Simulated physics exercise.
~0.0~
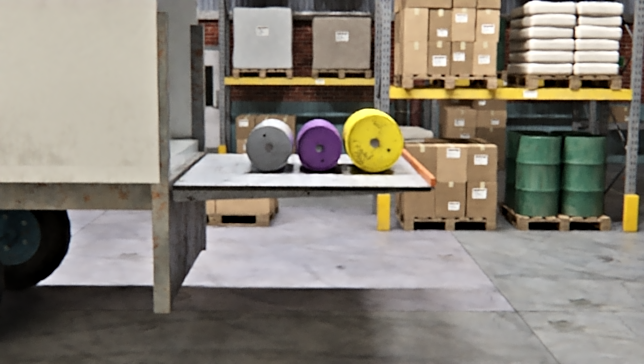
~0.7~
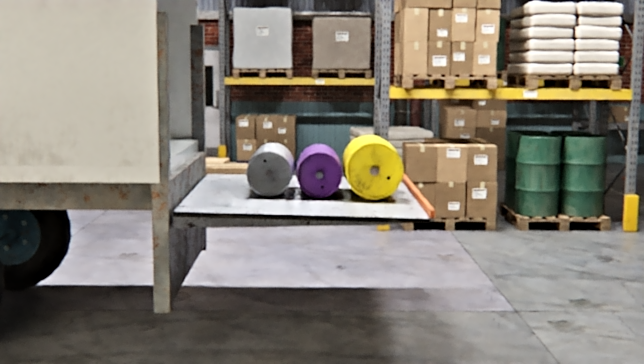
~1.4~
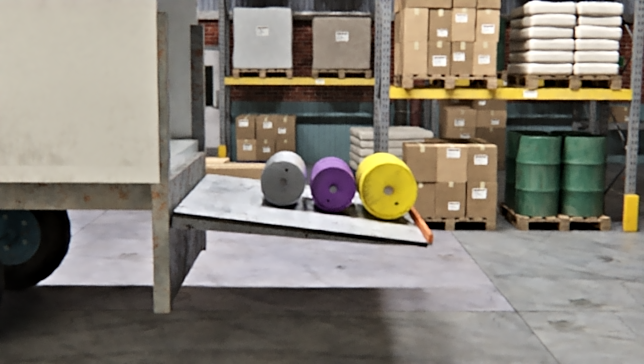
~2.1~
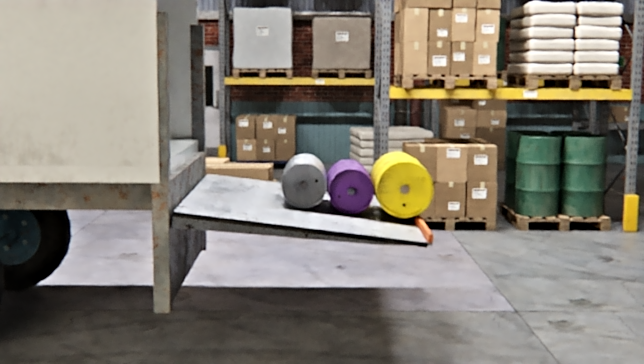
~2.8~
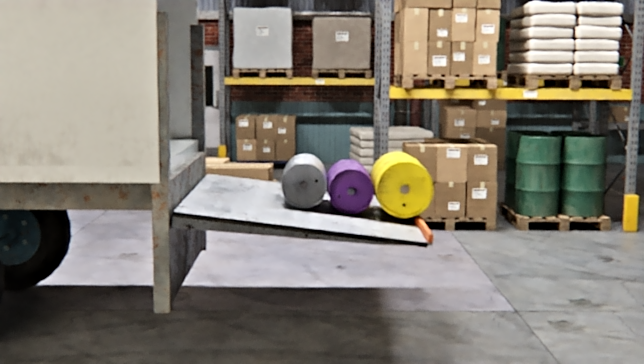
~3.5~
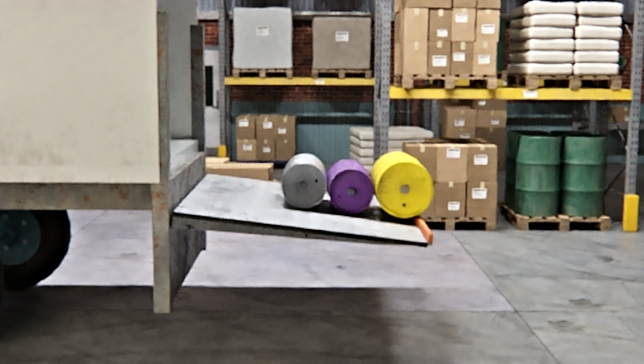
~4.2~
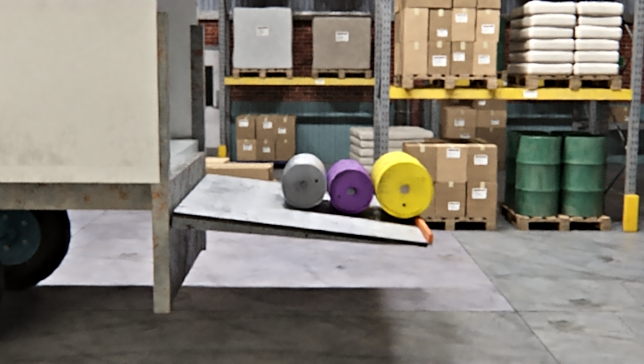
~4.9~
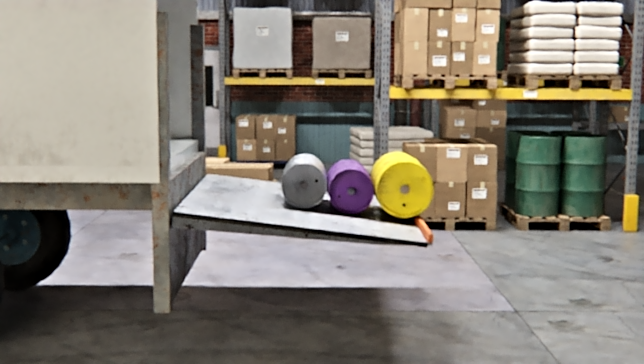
A truck's tail-lift plate carrying gray, purple and yellow kegs sank a little and tilted down to the right. The kegs rolled a short way toward the low edge and came to rest side by side, all still on the plate.
